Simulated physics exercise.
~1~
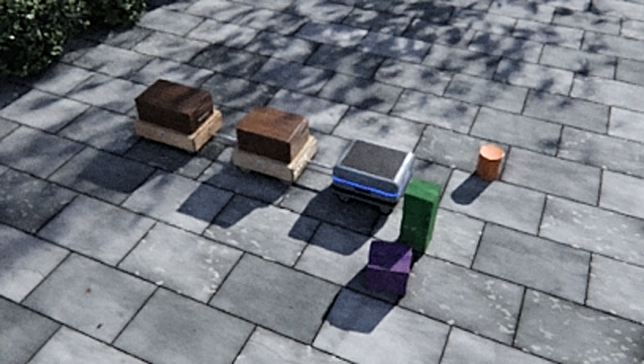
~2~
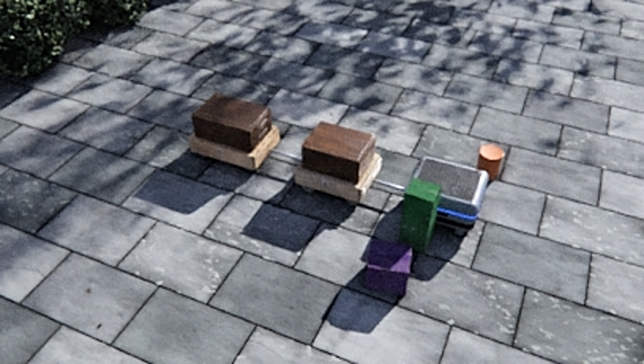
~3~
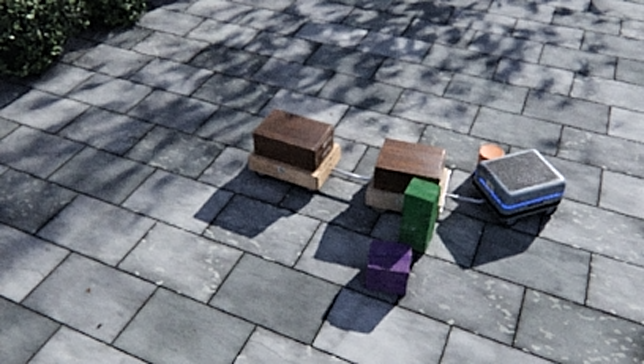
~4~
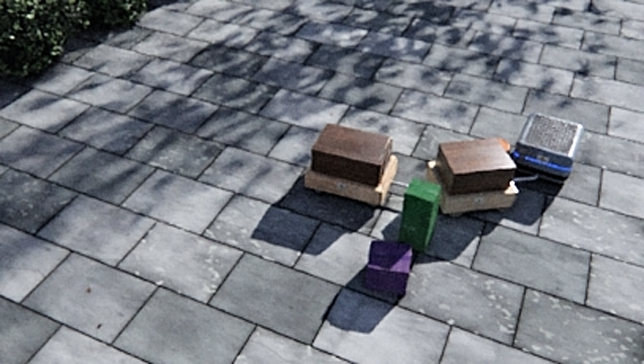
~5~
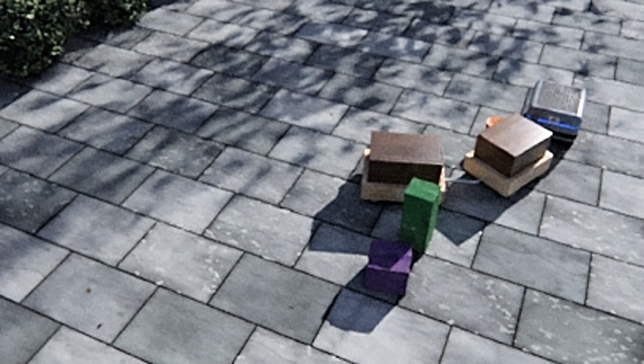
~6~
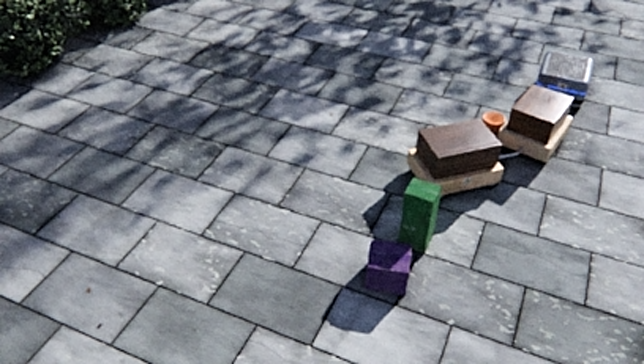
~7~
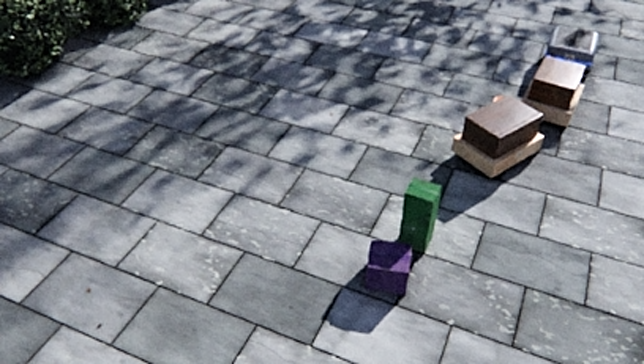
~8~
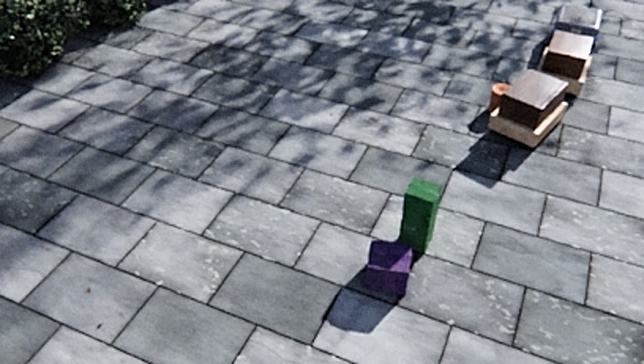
Shaded paved courtyard, robot tug pulling two carts right then curving away, an orange pail ending shifted, green and purple boxes staying put.
